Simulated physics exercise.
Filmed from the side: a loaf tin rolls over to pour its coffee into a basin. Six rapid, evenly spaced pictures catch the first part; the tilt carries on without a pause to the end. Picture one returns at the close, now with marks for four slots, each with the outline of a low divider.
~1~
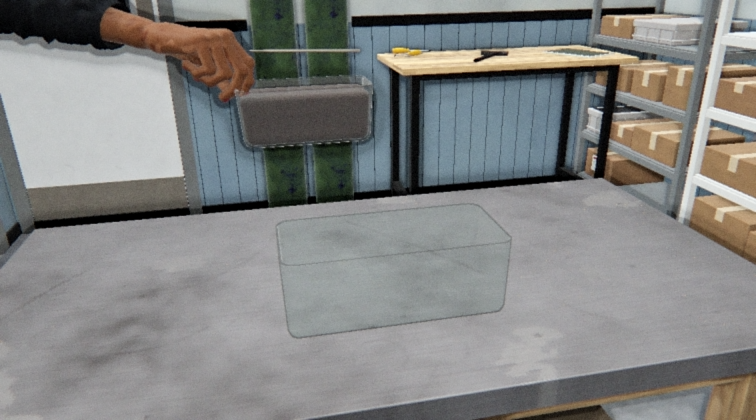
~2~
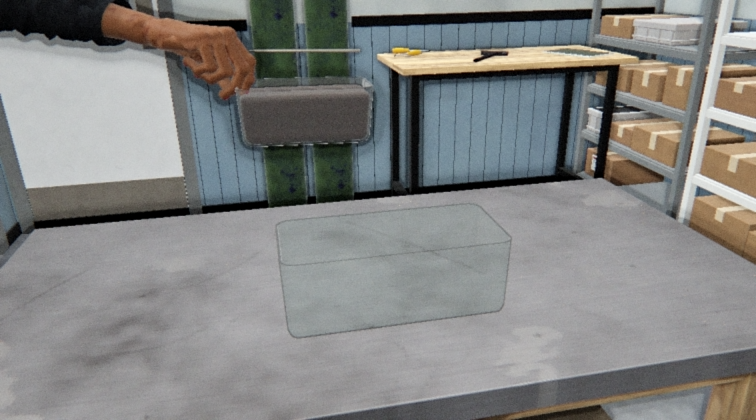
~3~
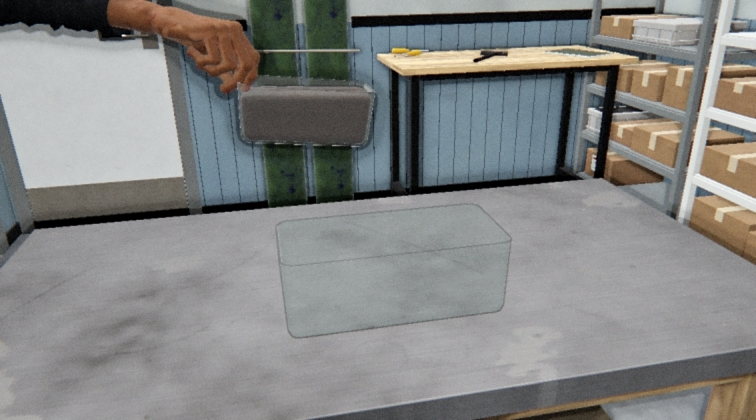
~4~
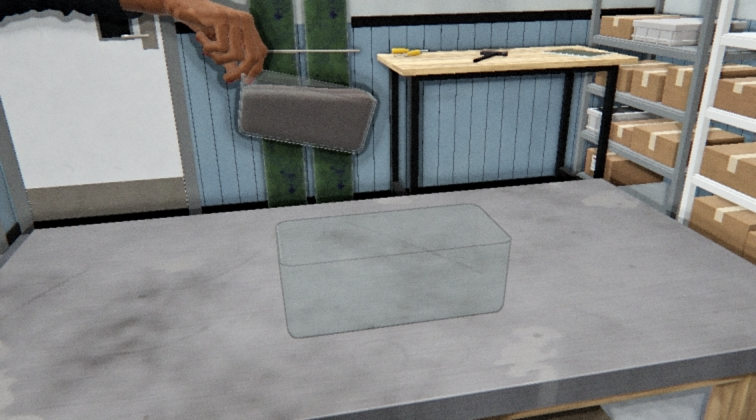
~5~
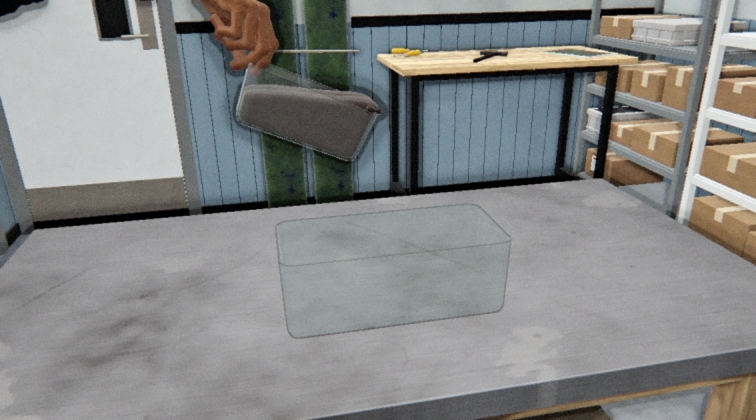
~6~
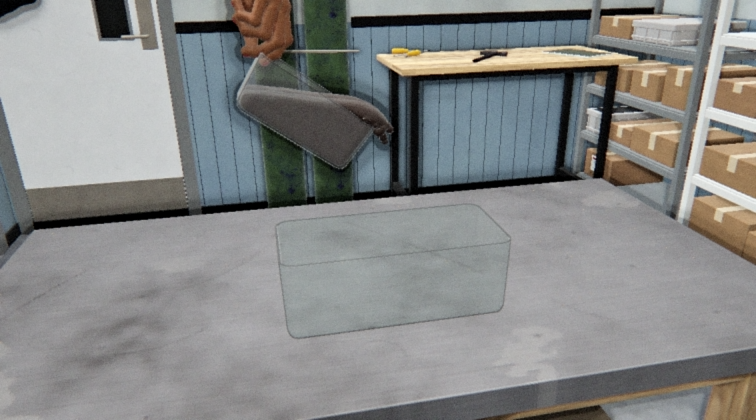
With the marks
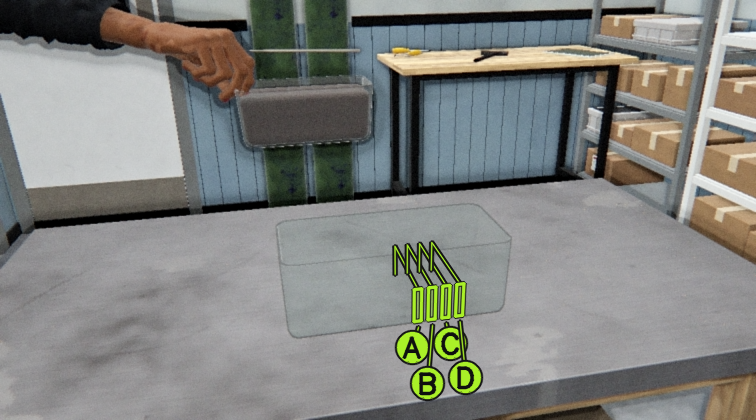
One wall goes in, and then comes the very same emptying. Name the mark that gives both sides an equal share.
B.
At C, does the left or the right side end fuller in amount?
The left one.
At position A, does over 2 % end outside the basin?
Yes.
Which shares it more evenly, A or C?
That is position A.
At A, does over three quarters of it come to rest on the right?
No, it does not.
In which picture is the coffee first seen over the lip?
In picture 5.
On the marked copy, A at (418, 326); B at (432, 325); C at (446, 323); D at (460, 321).
Choosing A, about 33 % ends left of the wall and 59 % right of it; 7 % is lost outside.
Choosing B, about 50 % ends left of the wall and 42 % right of it; 8 % is lost outside.
Choosing C, about 70 % ends left of the wall and 22 % right of it; 8 % is lost outside.
Choosing D, about 86 % ends left of the wall and 4 % right of it; 9 % is lost outside.
